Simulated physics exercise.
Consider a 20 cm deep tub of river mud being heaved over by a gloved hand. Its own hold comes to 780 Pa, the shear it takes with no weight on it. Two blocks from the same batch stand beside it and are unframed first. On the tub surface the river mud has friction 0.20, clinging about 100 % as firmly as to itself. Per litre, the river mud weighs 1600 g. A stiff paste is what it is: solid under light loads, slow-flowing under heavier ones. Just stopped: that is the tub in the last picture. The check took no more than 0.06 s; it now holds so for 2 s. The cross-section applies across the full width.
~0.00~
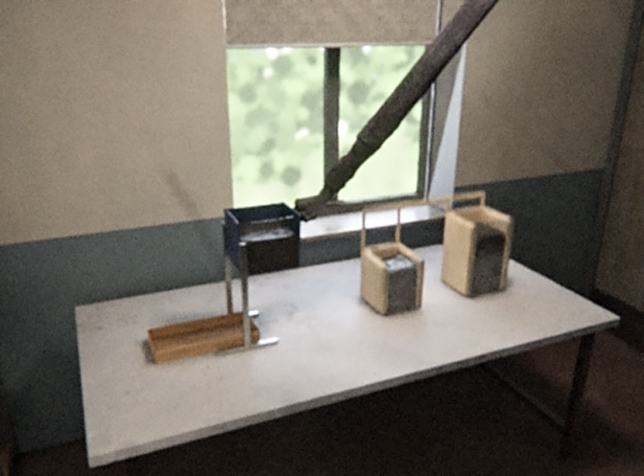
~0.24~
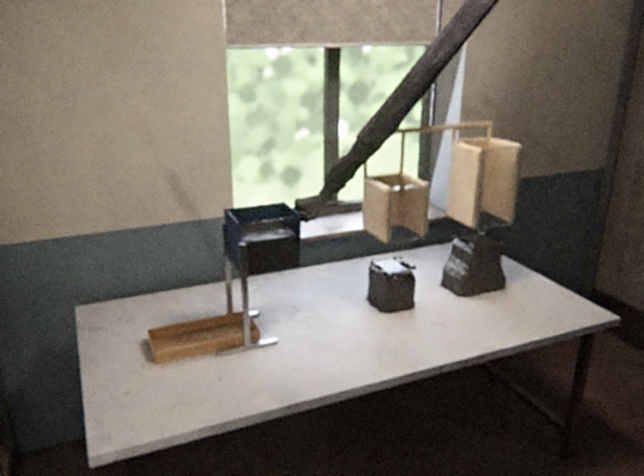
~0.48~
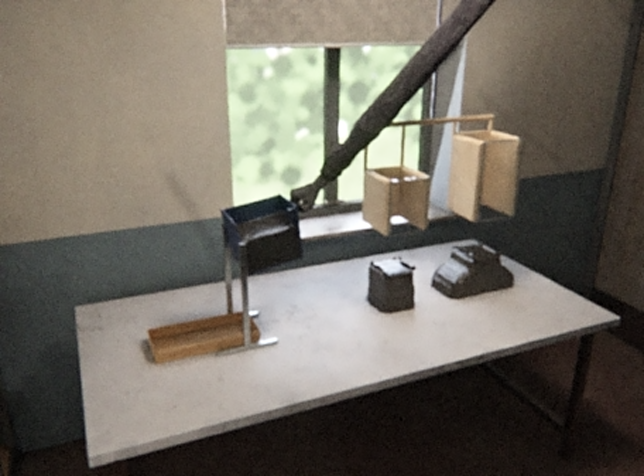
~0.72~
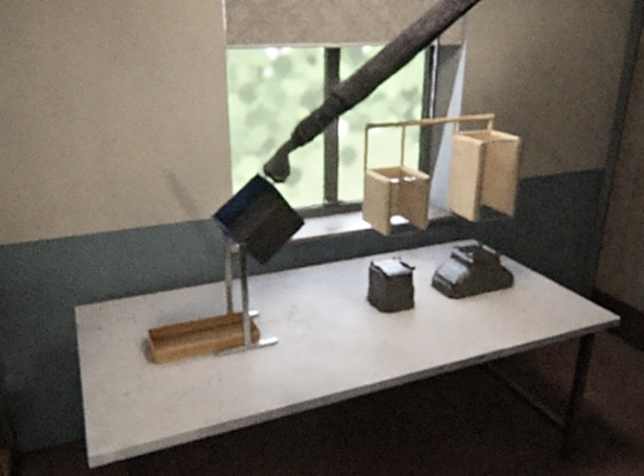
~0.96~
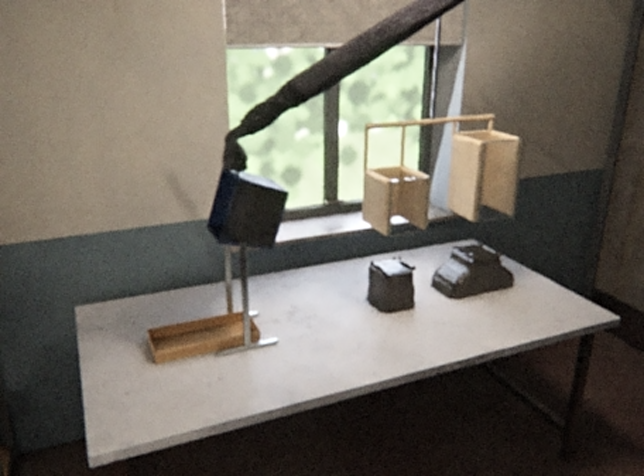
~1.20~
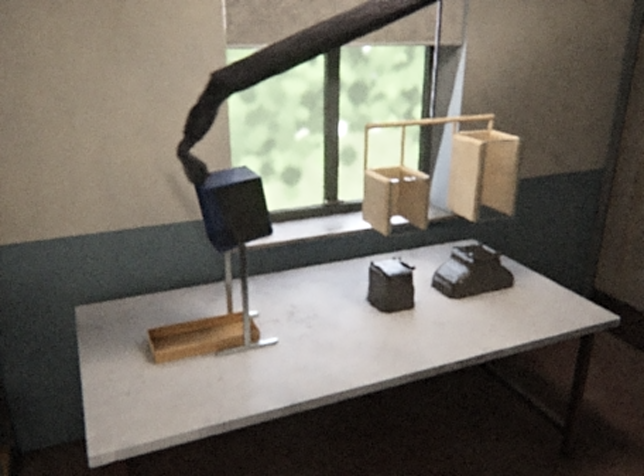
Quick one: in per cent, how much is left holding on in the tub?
Expect around 53 %.
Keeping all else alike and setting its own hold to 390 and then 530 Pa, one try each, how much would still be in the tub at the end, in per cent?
In turn about 35 %, 45 %.
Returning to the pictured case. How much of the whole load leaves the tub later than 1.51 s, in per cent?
Load share from then on: Near 30 %.
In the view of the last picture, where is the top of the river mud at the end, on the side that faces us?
About (252, 217).
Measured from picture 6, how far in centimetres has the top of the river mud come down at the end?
Roughly 13 cm.
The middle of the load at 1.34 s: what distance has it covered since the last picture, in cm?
Roughly 3 cm.
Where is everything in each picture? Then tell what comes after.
Handle-side rim at (299, 216), tilt 0 degrees; crest of the river mud at (286, 236); block heights 19 cm, 29 cm (left to right), in the first frame.
Handle-side rim at (299, 216), tilt 0 degrees; crest of the river mud at (286, 236); block heights 18 cm, 24 cm (left to right), in the second frame.
Handle-side rim at (295, 208), tilt 9 degrees; crest of the river mud at (293, 228); block heights 18 cm, 19 cm (left to right), in the third frame.
Handle-side rim at (272, 186), tilt 40 degrees; crest of the river mud at (281, 203); block heights 18 cm, 19 cm (left to right), in the fourth frame.
Handle-side rim at (236, 180), tilt 72 degrees; crest of the river mud at (258, 187); block heights 18 cm, 19 cm (left to right), in the fifth frame.
Handle-side rim at (204, 192), tilt 100 degrees; crest of the river mud at (255, 181); block heights 18 cm, 19 cm (left to right), in the sixth frame.
After 1.34 s, the tub is at 100 degrees and holds 100 %.
After 1.51 s, the tub is at 100 degrees and holds 85 %.
After 1.68 s, the tub is at 100 degrees and holds 57 %.
After 1.85 s, the tub is at 100 degrees and holds 53 %.
After 3.20 s, the tub is at 100 degrees and holds 53 %.
